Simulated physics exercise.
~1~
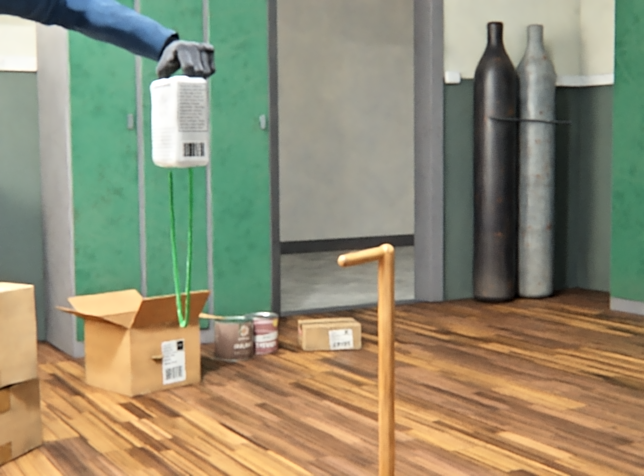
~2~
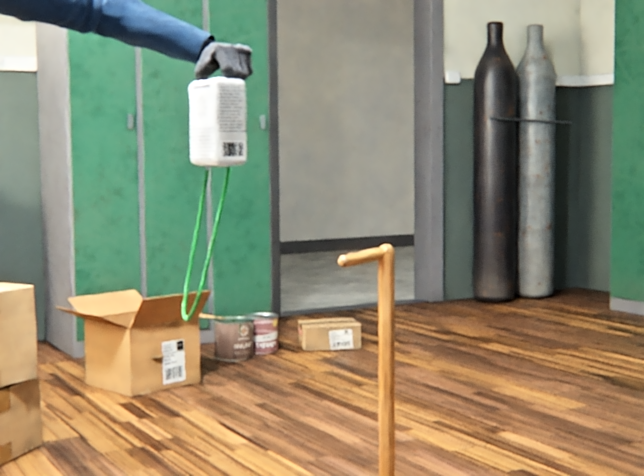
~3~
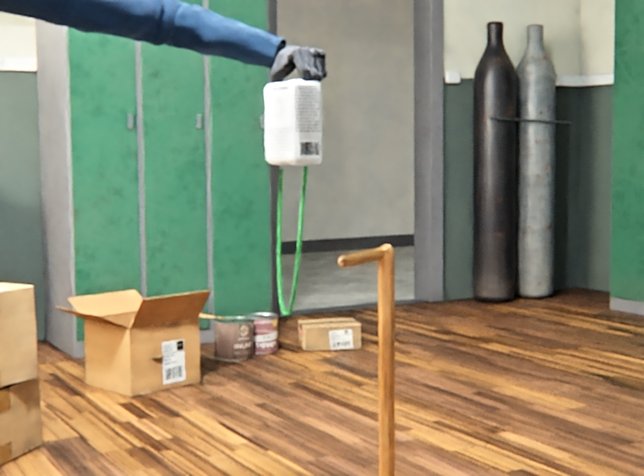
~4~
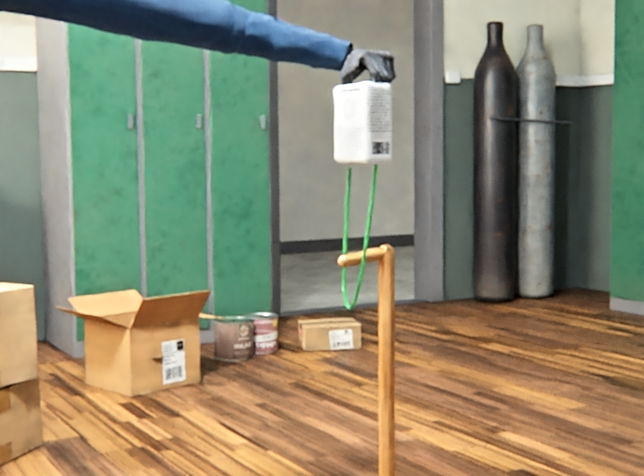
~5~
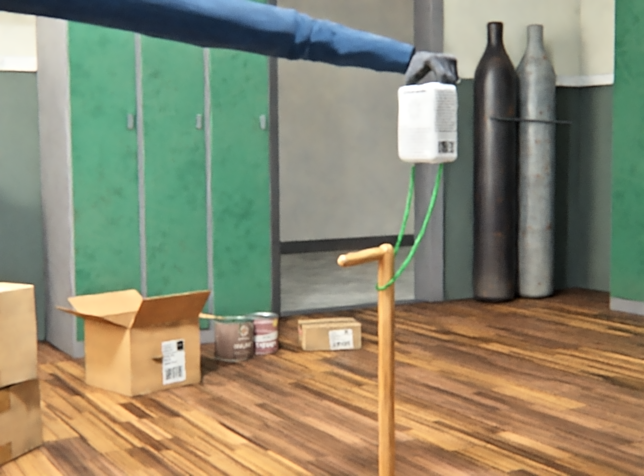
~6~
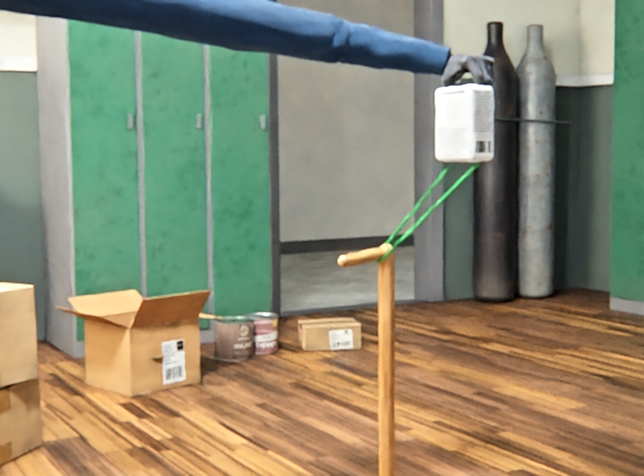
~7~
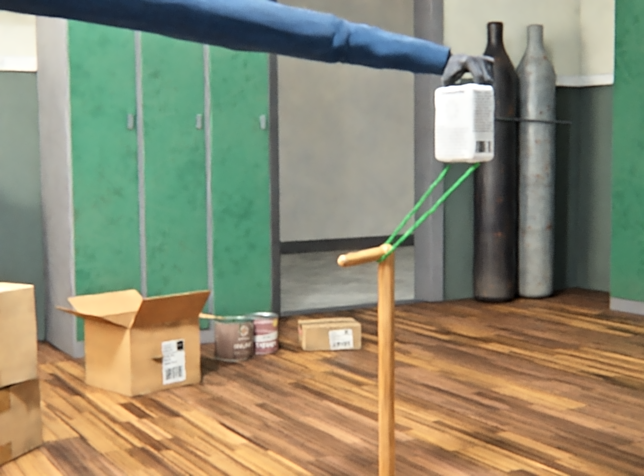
A gloved hand on a blue-sleeved arm reaches in from the left, holding a white pouch upright with a long green loop of lace dangling beneath it. The still, level view shows a room with a wooden floor, green lockers and an open cardboard box at left, and dark and grey cylinders at right. The arm carries the pouch steadily right toward a wooden post with a short hooked top. The low-hanging loop reaches the post and catches as the pouch passes over. The lace pulls tight and slanted, and the hand stops, the pouch held back beyond the post.
